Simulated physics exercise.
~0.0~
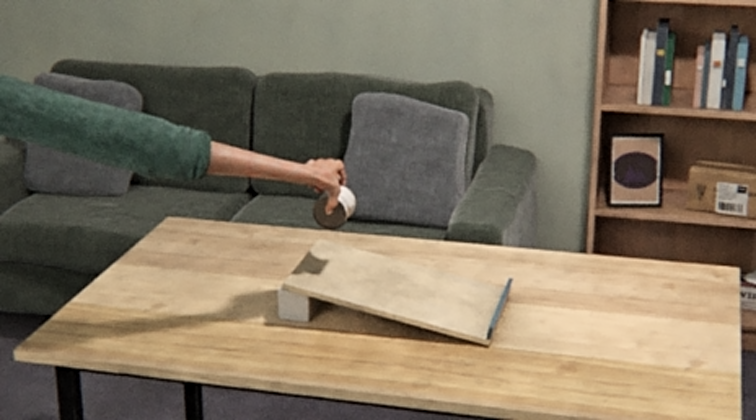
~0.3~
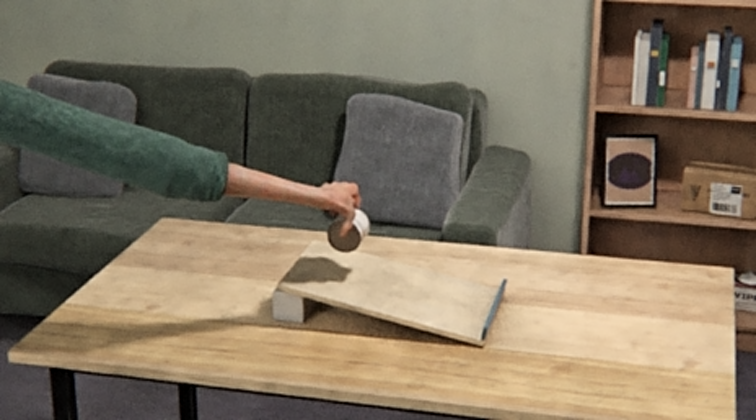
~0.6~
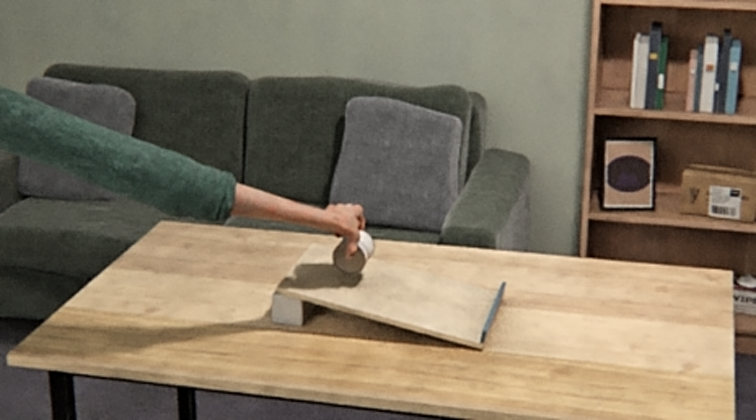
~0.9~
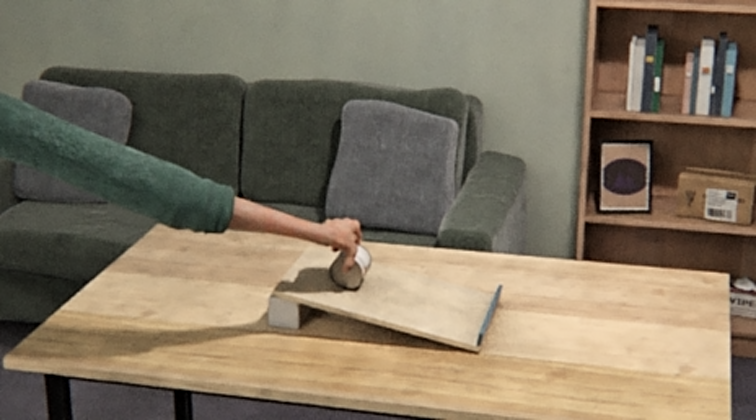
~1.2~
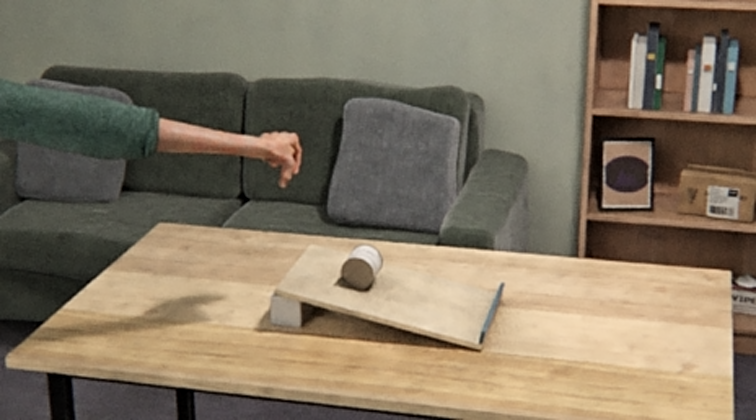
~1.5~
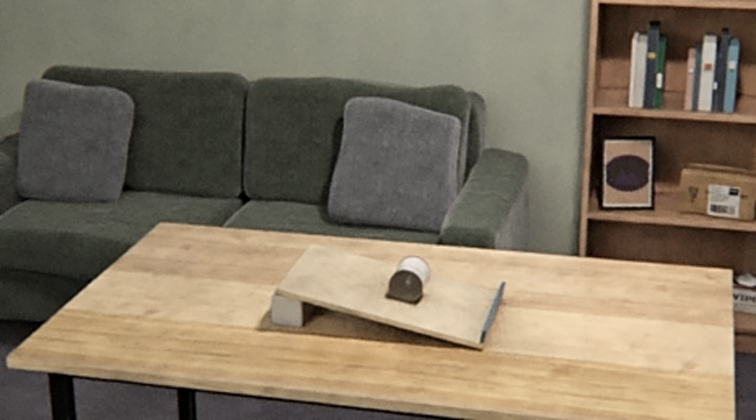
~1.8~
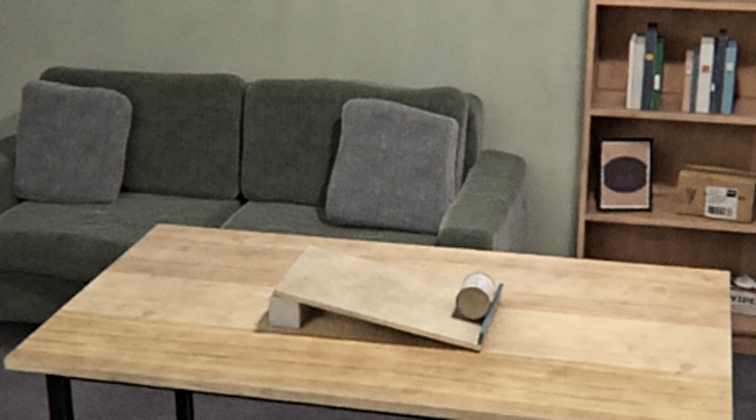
A hand sets a white tin on a sloping board and releases it, and it rolls down to the right.
